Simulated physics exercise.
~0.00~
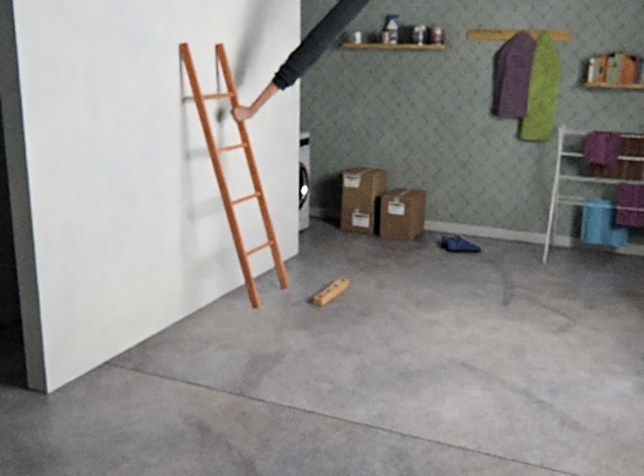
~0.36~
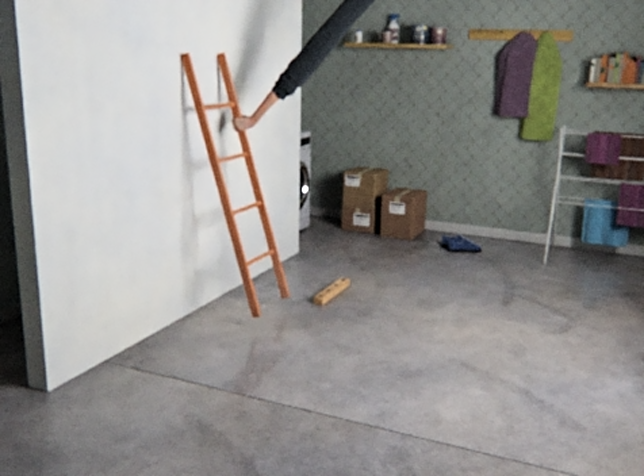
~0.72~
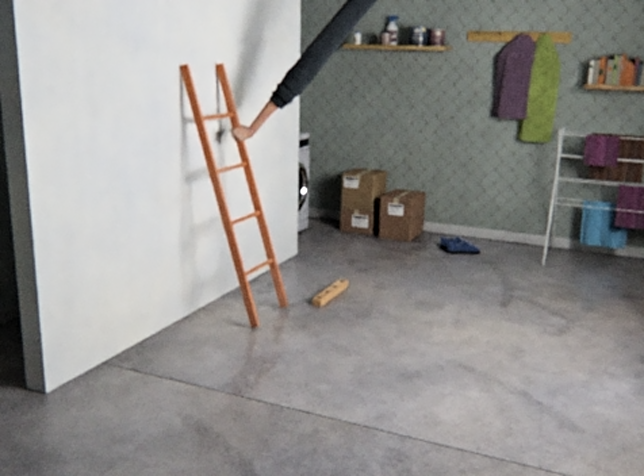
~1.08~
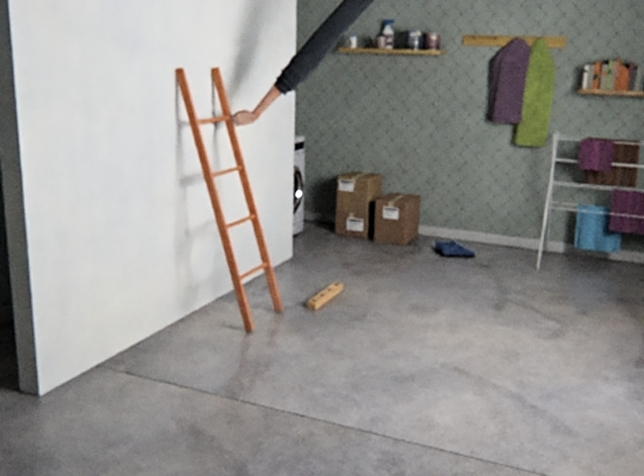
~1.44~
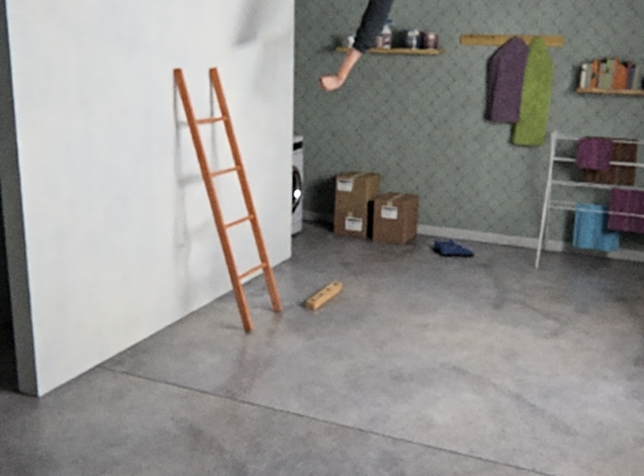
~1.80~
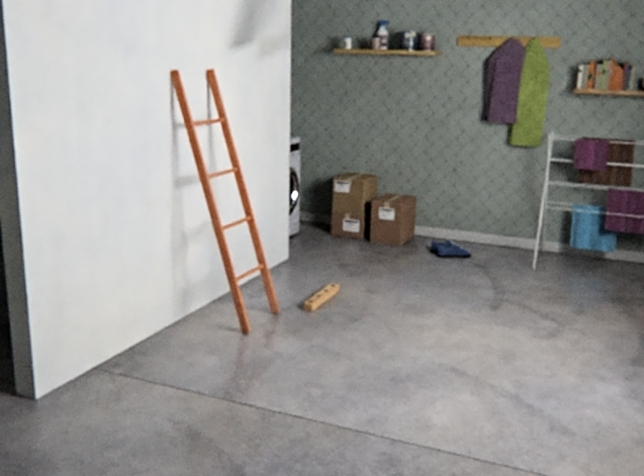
A storage or laundry room with a smooth grey concrete floor is seen from slightly above by a gently swaying camera. A white wall fills the left side, while cardboard boxes, shelves, purple and green garments and a white drying rack stand toward the patterned back wall. A dark-sleeved arm reaching in from the top holds an orange ladder at a slant by the white wall and lowers it a little to the floor, near a small wooden batten. The hand lets go and withdraws upward out of view. The ladder stays leaning, and the batten lies unmoved.
